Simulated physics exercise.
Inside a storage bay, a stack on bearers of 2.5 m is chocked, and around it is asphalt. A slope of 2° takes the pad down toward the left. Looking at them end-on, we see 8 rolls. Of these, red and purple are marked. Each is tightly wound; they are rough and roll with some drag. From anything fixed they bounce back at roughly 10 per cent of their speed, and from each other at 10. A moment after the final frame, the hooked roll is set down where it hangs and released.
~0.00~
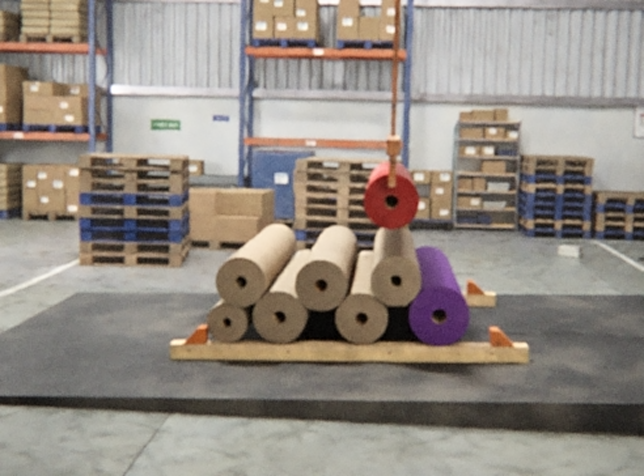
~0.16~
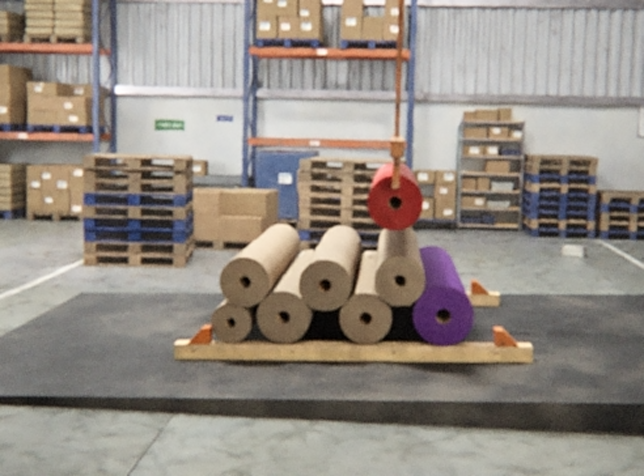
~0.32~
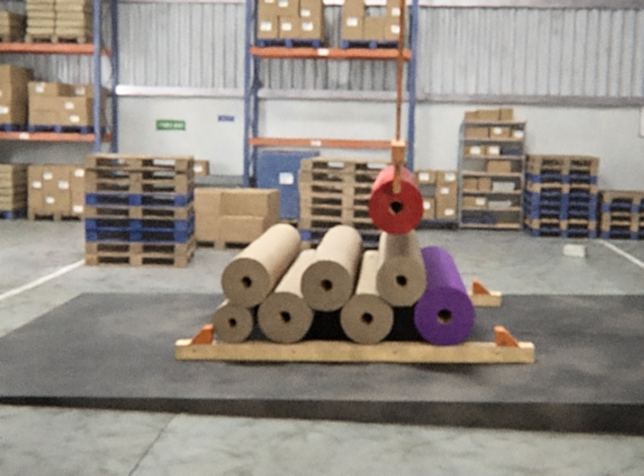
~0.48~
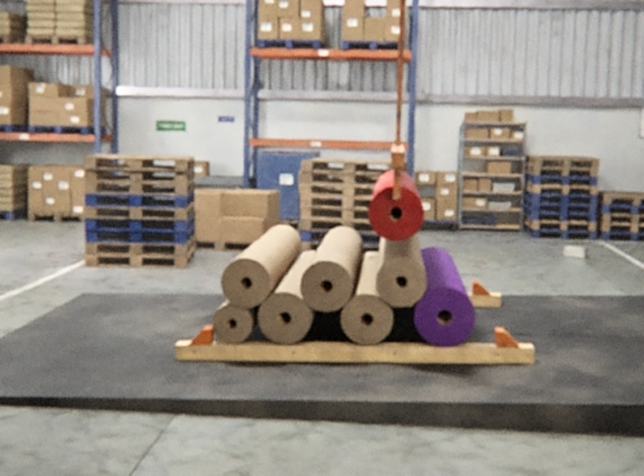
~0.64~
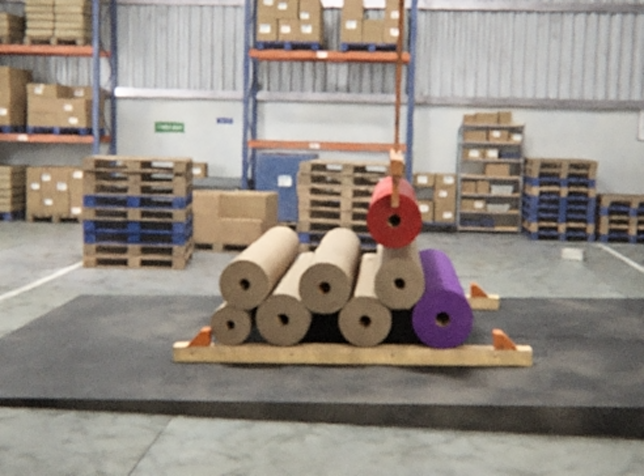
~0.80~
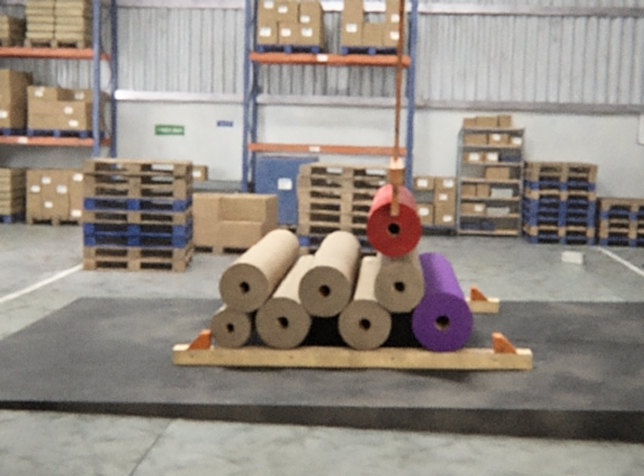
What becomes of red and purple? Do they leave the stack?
Once it settles, the red one is kept back while the Purple one is kept back.
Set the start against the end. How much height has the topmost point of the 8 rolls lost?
45 cm.
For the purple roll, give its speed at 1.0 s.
It's travelling at about 0.0 m/s.
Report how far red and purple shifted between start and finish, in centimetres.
For red it's 50, and for purple it's 15.
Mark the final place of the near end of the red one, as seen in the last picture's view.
Around (378, 275).
After 1.0 s, red is up on others, 70 cm inside the right chock, rolling left; purple is on the bearers, 35 cm inside the right chock; 0 of 8 are outside the chocks.
After 1.2 s, red is up on others, 75 cm inside the right chock, rolling left; no change for purple; 0 of 8 are outside the chocks.
After 1.8 s, red is up on others, 95 cm inside the right chock; no change for purple; 0 of 8 are outside the chocks.
At rest (3.0 s), red is up on others, 80 cm inside the right chock; purple is on the bearers, 20 cm inside the right chock; 0 of 8 are outside the chocks.
